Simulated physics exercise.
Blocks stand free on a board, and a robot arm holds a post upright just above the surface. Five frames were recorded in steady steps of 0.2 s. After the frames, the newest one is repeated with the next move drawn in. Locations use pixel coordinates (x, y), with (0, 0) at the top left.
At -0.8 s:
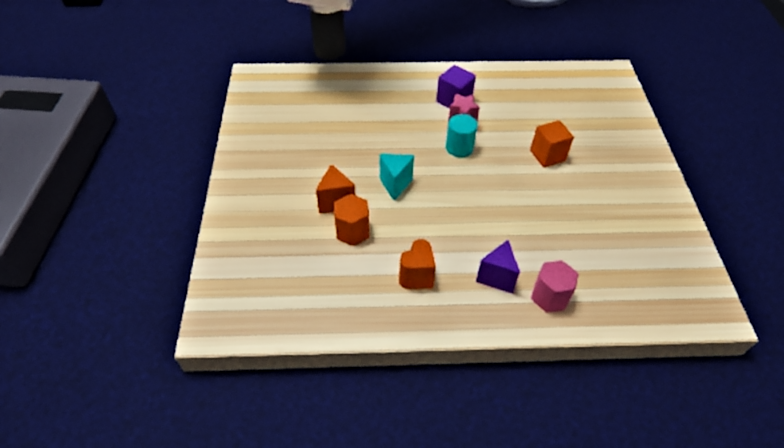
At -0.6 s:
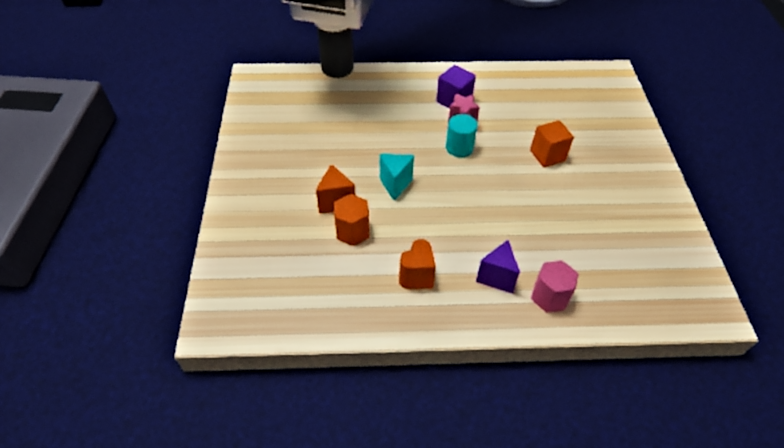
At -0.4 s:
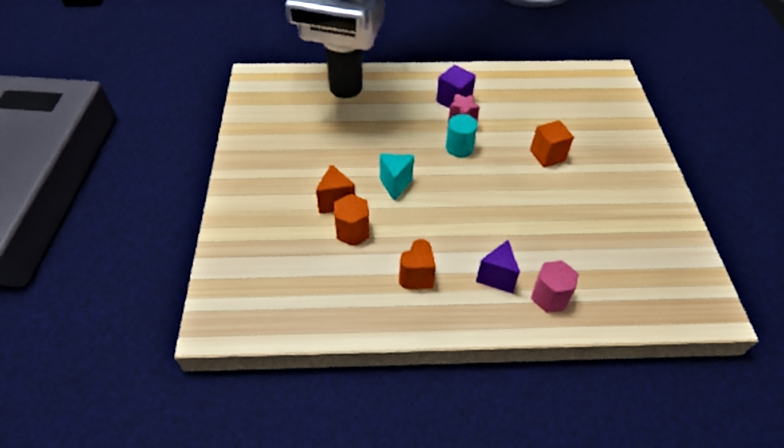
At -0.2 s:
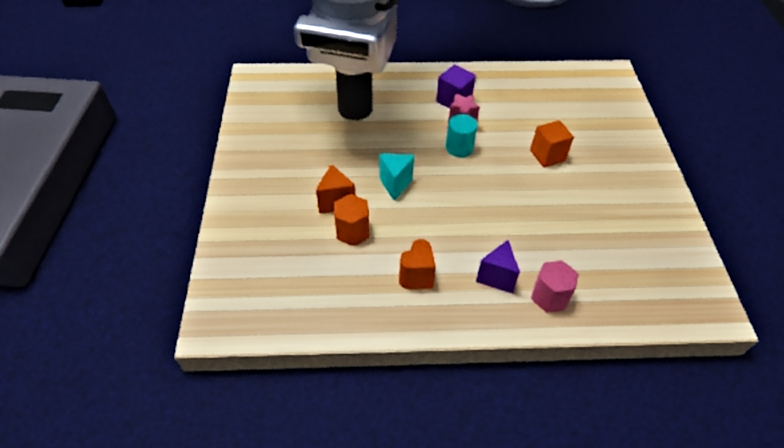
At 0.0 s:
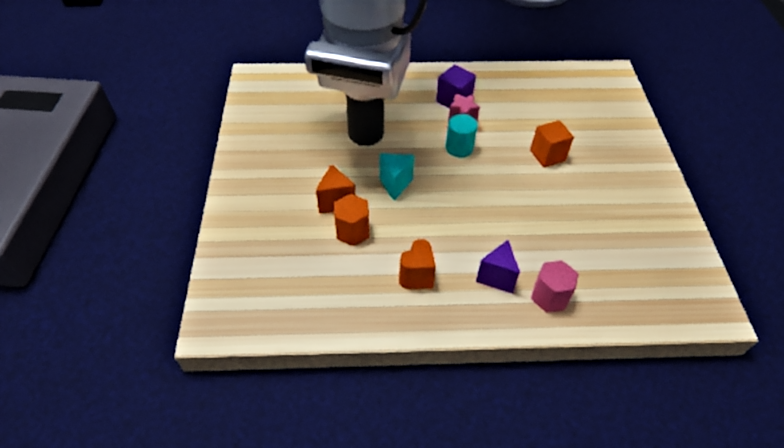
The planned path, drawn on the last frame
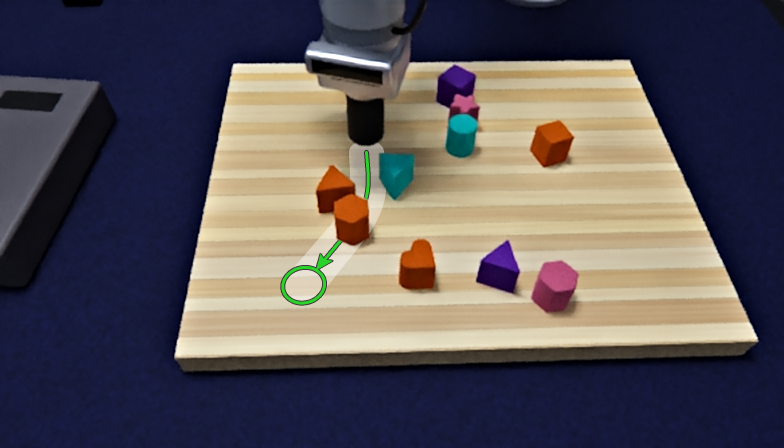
On a wooden board, a robot arm moves a black post forward among still blocks.
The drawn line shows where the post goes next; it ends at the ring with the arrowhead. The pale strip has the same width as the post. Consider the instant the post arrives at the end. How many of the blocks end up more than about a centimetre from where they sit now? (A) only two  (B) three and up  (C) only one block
The one that fits is B, three and up.
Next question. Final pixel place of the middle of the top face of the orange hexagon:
So, by the moment the path ends, you'll find the top centre of the orange hexagon at (317, 296).
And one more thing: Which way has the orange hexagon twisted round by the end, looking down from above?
Its rotation is counterclockwise.
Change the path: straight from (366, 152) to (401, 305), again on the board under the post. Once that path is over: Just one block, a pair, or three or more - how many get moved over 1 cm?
My prediction: No fewer than three blocks.
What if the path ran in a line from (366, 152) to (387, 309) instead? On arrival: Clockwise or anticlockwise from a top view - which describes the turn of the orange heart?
The block turns counter-clockwise.
The line goes from (366, 152) over (367, 195) and (342, 239) to (304, 285).
On the path given first. One third of the way, post (366, 178); turquoise triangular piece (401, 171), turned 65° anticlockwise.
Two thirds of the way, post (340, 222); orange triangular piece (317, 194), turned 90° clockwise; orange hexagon (335, 248), turned 30° anticlockwise; turquoise triangular piece (399, 172), turned 75° anticlockwise.
At the end, post (300, 268); orange triangular piece (317, 194), turned 90° clockwise; orange hexagon (317, 296), turned 95° anticlockwise; turquoise triangular piece (399, 172), turned 75° anticlockwise; orange heart unmoved.
